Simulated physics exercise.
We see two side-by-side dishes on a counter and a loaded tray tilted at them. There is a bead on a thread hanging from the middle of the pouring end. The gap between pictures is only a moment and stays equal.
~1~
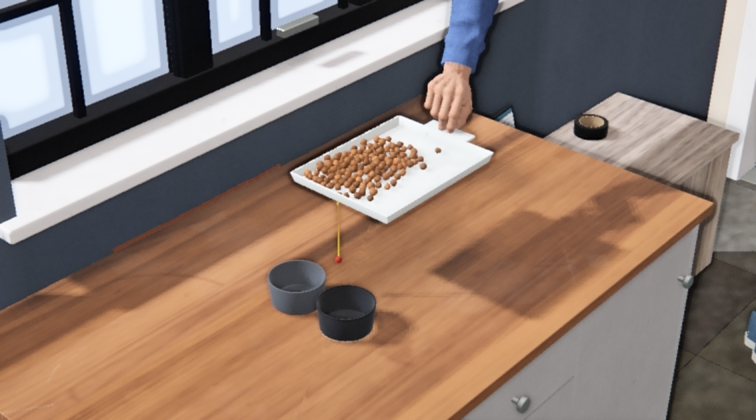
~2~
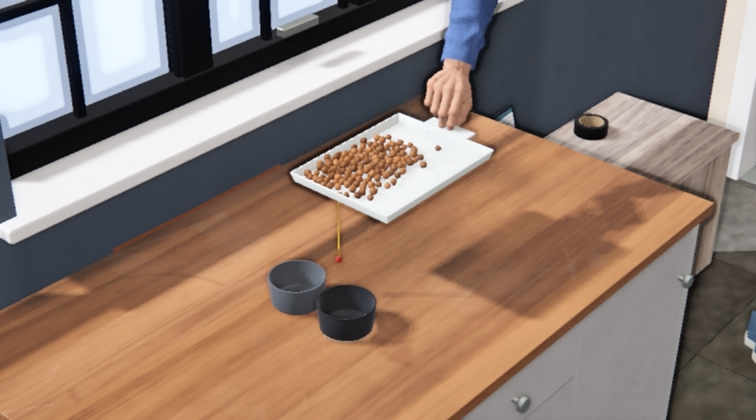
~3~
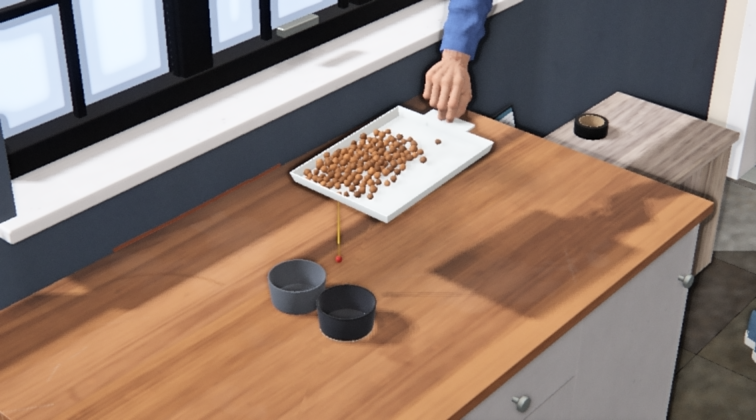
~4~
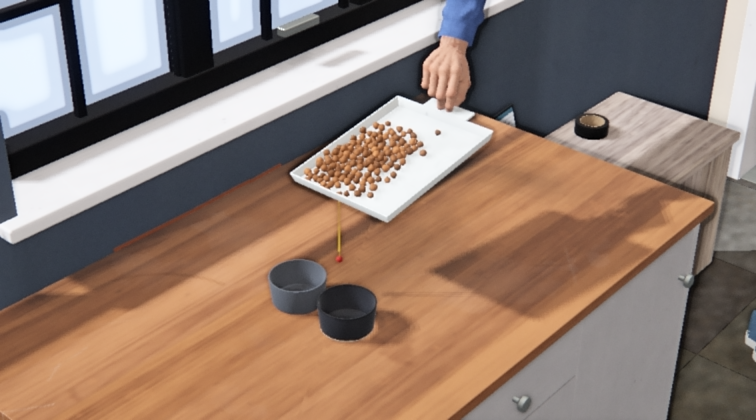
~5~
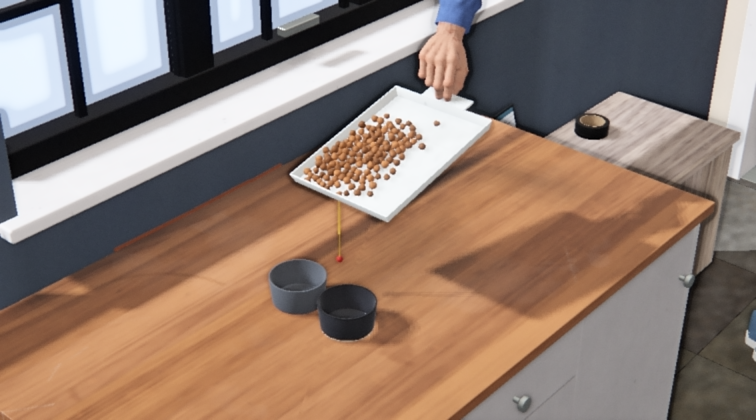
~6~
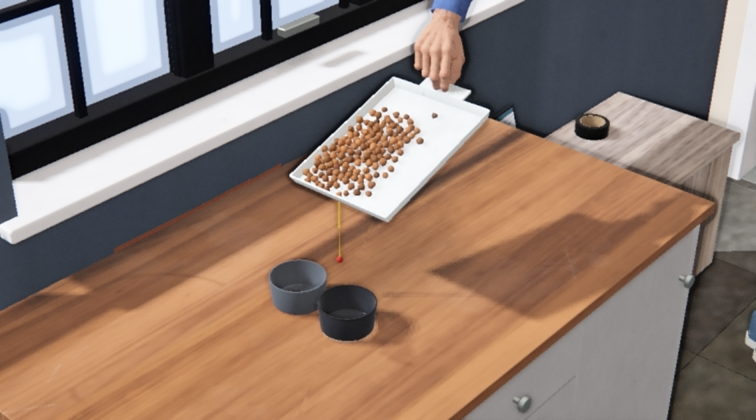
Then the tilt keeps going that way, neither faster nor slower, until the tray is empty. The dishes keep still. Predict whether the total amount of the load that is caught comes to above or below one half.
Most of the load is not lost.
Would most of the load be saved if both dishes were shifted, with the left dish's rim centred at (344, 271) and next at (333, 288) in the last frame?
First under half, then below a half.
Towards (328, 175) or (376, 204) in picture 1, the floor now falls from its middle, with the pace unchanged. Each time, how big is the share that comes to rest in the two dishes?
10 per cent, then 50 per cent.
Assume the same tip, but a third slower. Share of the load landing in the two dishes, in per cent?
Roughly 60%.
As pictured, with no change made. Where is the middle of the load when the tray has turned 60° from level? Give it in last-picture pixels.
Look close to (332, 166) in the last picture.
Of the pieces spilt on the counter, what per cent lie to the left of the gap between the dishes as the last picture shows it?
About 90 percent.
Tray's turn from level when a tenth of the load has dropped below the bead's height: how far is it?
About 75 degrees.
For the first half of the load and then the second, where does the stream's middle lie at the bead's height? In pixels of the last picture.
The first part passes (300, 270); everything after passes (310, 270).
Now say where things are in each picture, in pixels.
The first frame shows corners of the pouring end near (295, 172) and (387, 214), level; middle of the load near (366, 163), hazelnuts; left dish near (277, 299); right dish near (326, 326); bead on its thread near (339, 260).
The second frame shows corners of the pouring end near (295, 172) and (387, 214), level; middle of the load near (366, 162).
The third frame shows corners of the pouring end near (295, 172) and (386, 214), tipped barely, level across its low end; middle of the load near (366, 159).
The fourth frame shows corners of the pouring end near (295, 173) and (386, 214), tipped a little, level across its low end; middle of the load near (366, 155).
The fifth frame shows corners of the pouring end near (294, 173) and (386, 214), tipped a little, level across its low end; middle of the load near (365, 151).
The sixth frame shows corners of the pouring end near (294, 175) and (385, 214), tipped clearly, level across its low end; middle of the load near (363, 148); left dish near (278, 298); right dish near (327, 325).
Shortly afterwards, tray tipped steeply; all but a few on the tray; only a few in the left dish; a little in the air.
Next, tray tipped right over; the bulk on the tray; only a few in the right dish; a little in the left dish; a little outside both; a little in the air.
Some moments later, tray tipped past a quarter turn; near a quarter in the right dish; near half in the left dish; near a quarter outside both.
In the end, tray tipped past a quarter turn; near a quarter in the right dish; near half in the left dish; near a quarter outside both.
